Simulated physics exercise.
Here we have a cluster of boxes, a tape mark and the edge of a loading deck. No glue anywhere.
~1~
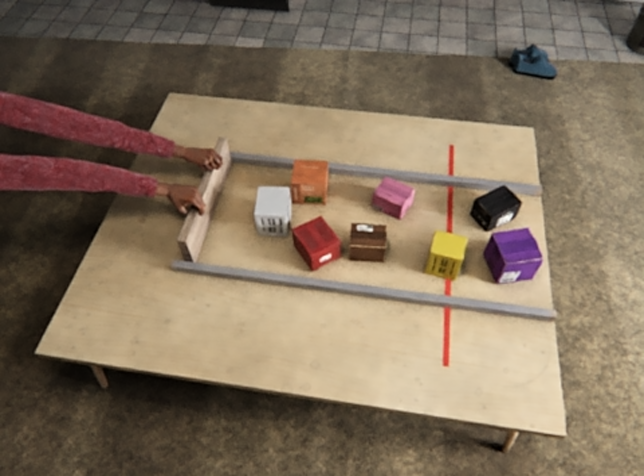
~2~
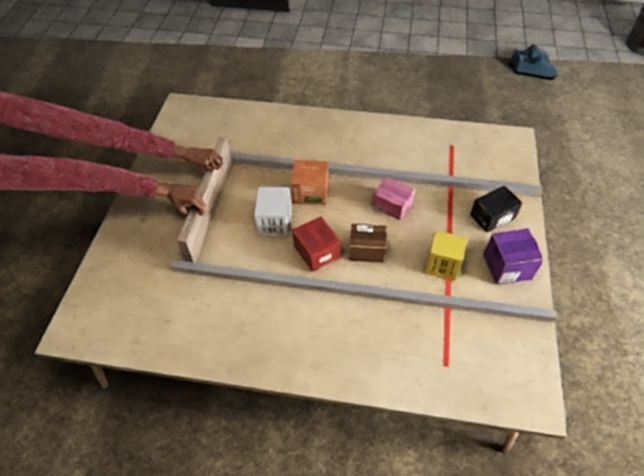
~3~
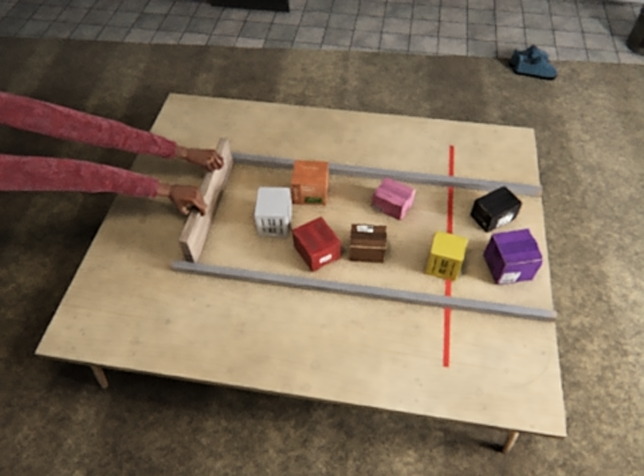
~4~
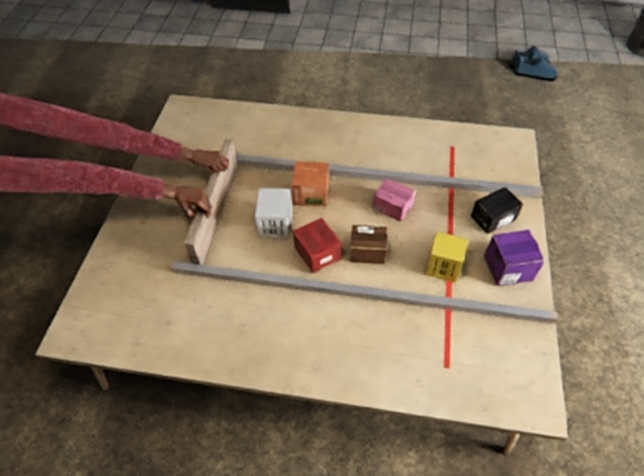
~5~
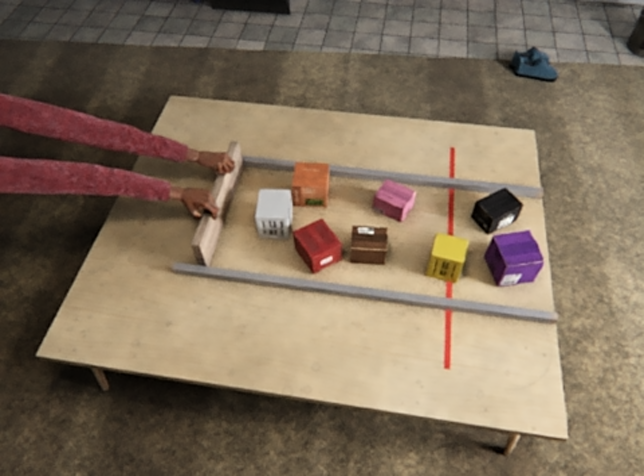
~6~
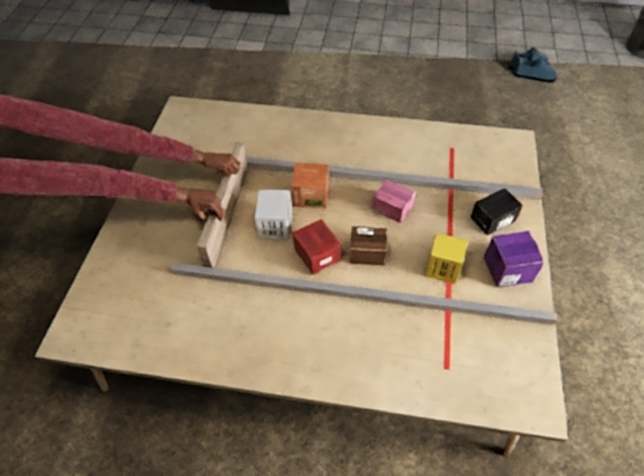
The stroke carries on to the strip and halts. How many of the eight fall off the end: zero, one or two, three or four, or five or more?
In the end the number that fall off is one or two.
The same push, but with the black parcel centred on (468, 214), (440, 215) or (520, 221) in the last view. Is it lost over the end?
The black parcel does not fall; survives; remains up.
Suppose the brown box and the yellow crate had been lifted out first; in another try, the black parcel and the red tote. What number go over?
It would be 0 and 0.
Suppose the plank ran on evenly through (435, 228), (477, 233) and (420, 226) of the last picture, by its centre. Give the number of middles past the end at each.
The counts: 1, 3 and 0.
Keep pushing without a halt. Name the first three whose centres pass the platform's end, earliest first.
Earliest first: The purple parcel, the black parcel, the yellow crate.
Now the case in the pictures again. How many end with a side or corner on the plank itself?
In contact: 3.
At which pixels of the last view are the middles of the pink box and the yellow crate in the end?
The pink box stops around (504, 211); the yellow crate around (542, 267).
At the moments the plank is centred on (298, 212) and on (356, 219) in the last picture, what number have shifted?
By then 3, and 5.
Soon after, none off yet; purple parcel at rest near (513, 259); black parcel at rest near (496, 211); yellow crate at rest near (446, 259).
Then, none off yet; purple parcel at rest near (513, 259); black parcel at rest near (496, 211); yellow crate moved a little near (457, 260).
By the end, the number that fall off is one or two; fallen, purple parcel.
